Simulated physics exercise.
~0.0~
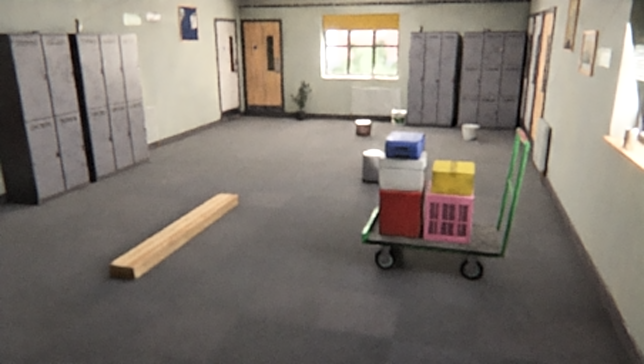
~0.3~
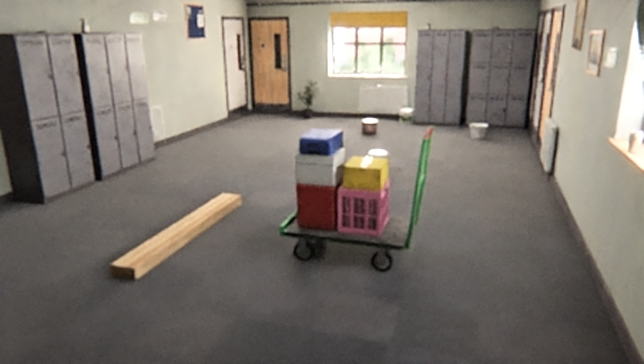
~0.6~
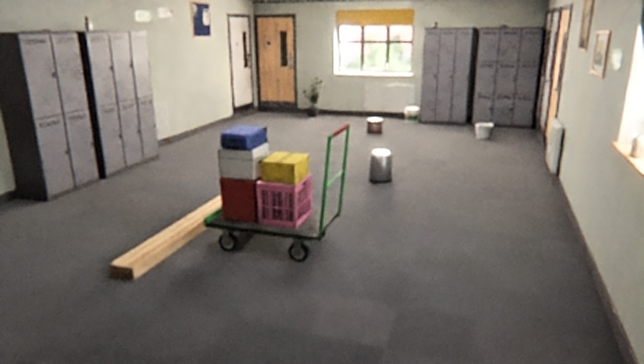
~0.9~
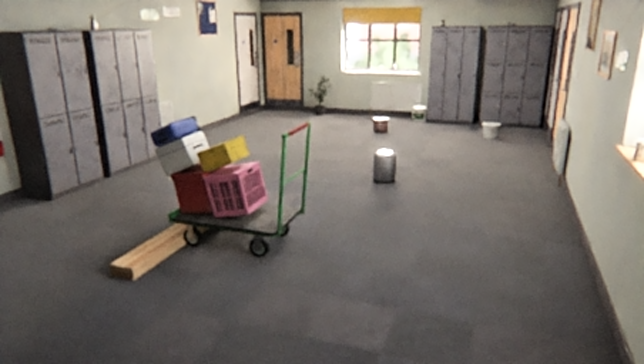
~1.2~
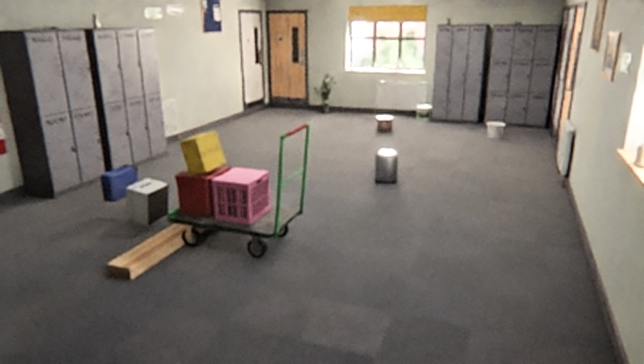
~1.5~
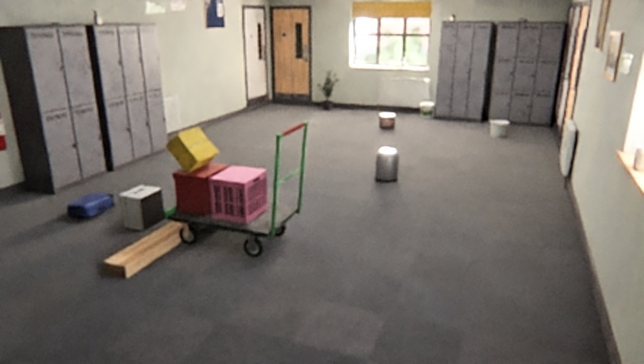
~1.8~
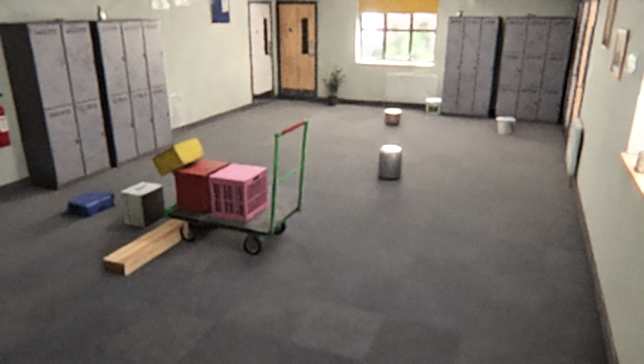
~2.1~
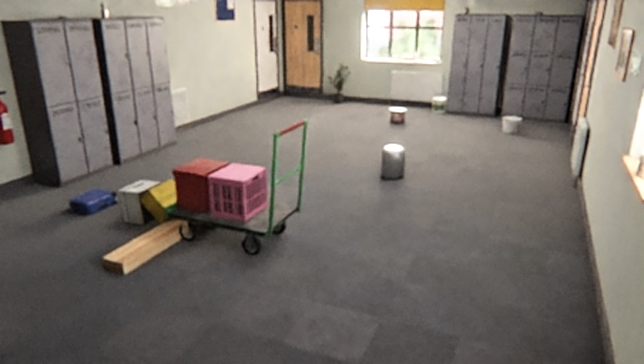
Loaded trolley rolling left into a wooden beam and stopping, blue, white and yellow boxes toppling off, red and pink ones staying.
